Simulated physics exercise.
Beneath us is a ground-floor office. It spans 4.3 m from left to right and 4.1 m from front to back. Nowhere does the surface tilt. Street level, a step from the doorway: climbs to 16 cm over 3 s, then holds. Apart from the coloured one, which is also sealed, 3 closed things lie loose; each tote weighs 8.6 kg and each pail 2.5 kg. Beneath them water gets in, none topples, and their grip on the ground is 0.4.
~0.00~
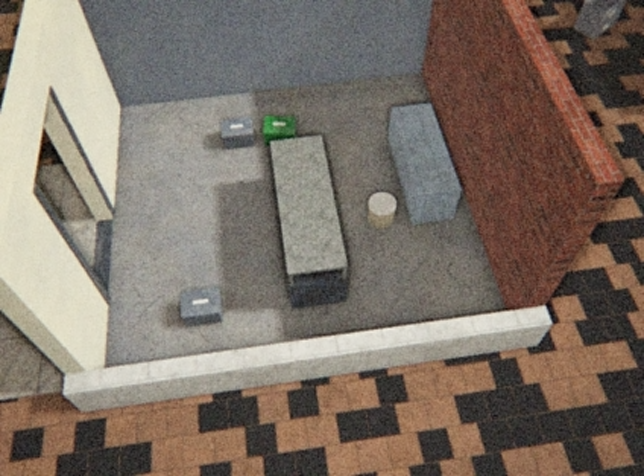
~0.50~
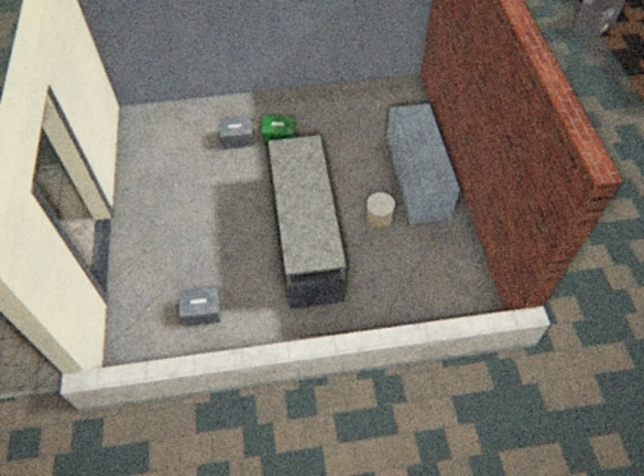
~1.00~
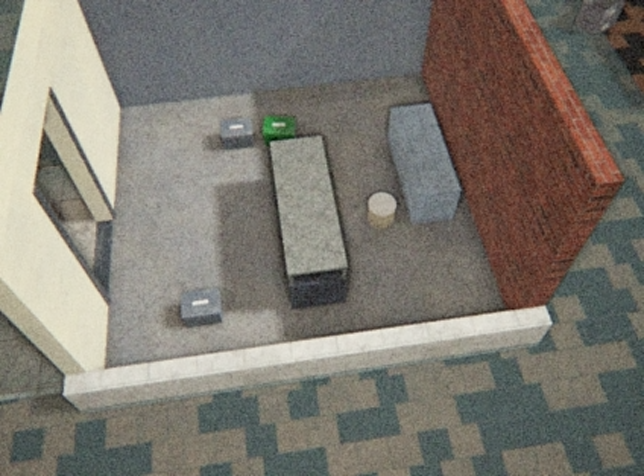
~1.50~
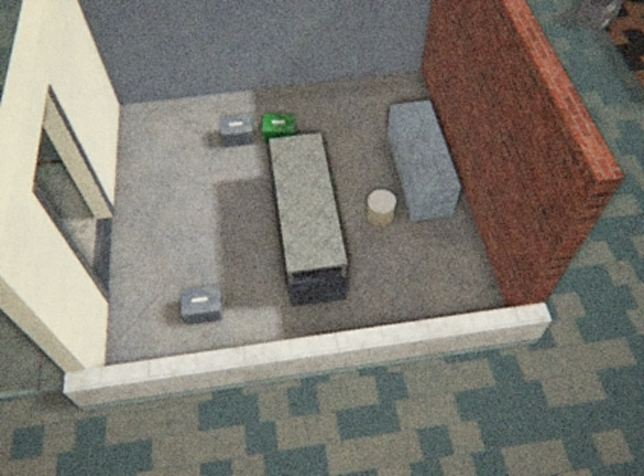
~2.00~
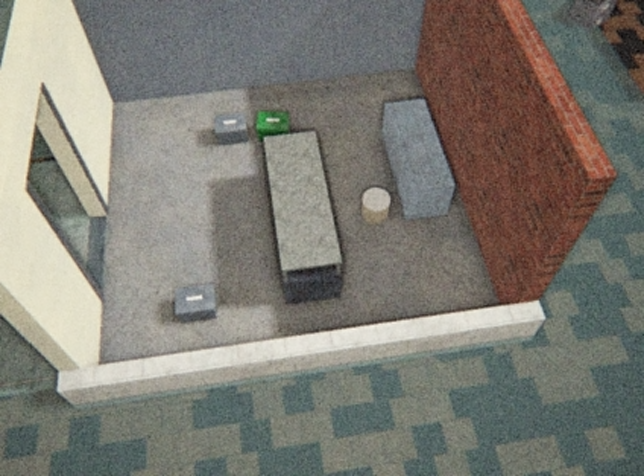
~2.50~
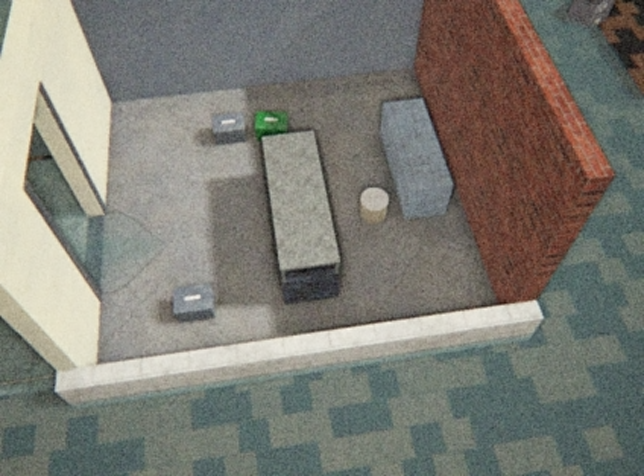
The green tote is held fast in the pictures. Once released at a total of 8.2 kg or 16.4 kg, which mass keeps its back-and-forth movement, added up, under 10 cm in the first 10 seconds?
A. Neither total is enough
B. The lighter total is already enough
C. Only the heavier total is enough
C, only the heavier total is enough.
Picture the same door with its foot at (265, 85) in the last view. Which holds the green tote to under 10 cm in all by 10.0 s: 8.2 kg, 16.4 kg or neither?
Short version: Neither mass is sufficient.
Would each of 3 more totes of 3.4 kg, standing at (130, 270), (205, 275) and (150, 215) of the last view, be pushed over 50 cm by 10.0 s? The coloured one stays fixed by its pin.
In turn: Beyond it, beyond it, beyond it.
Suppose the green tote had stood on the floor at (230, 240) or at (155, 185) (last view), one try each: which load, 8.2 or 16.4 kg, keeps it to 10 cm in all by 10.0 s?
First try the heavier suffices, second try both suffice.
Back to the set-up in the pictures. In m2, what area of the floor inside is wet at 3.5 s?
Wet area: Approx. 3.0 m2.
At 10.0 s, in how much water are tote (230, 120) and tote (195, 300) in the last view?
First about 6 cm, second about 6 cm.
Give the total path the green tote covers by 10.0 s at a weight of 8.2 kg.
Adding it all up, something like 60 cm.
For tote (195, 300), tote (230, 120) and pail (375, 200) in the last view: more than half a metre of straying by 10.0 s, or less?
Well, that's below half a metre, beyond half a metre, and below half a metre.
After 3.5 s the green tote would be 0 cm from its start with 8.2 kg and 0 cm from its start with 16.4 kg; 0 cm of water round it then.
After 4.5 s the green tote would be 0 cm from its start with 8.2 kg and 0 cm from its start with 16.4 kg; 1 cm of water round it then.
After 7.0 s the green tote would be 28 cm from its start with 8.2 kg and 0 cm from its start with 16.4 kg; 4 cm of water round it then.
After 10.0 s the green tote would be 59 cm from its start with 8.2 kg and 0 cm from its start with 16.4 kg; 5 cm of water round it then.
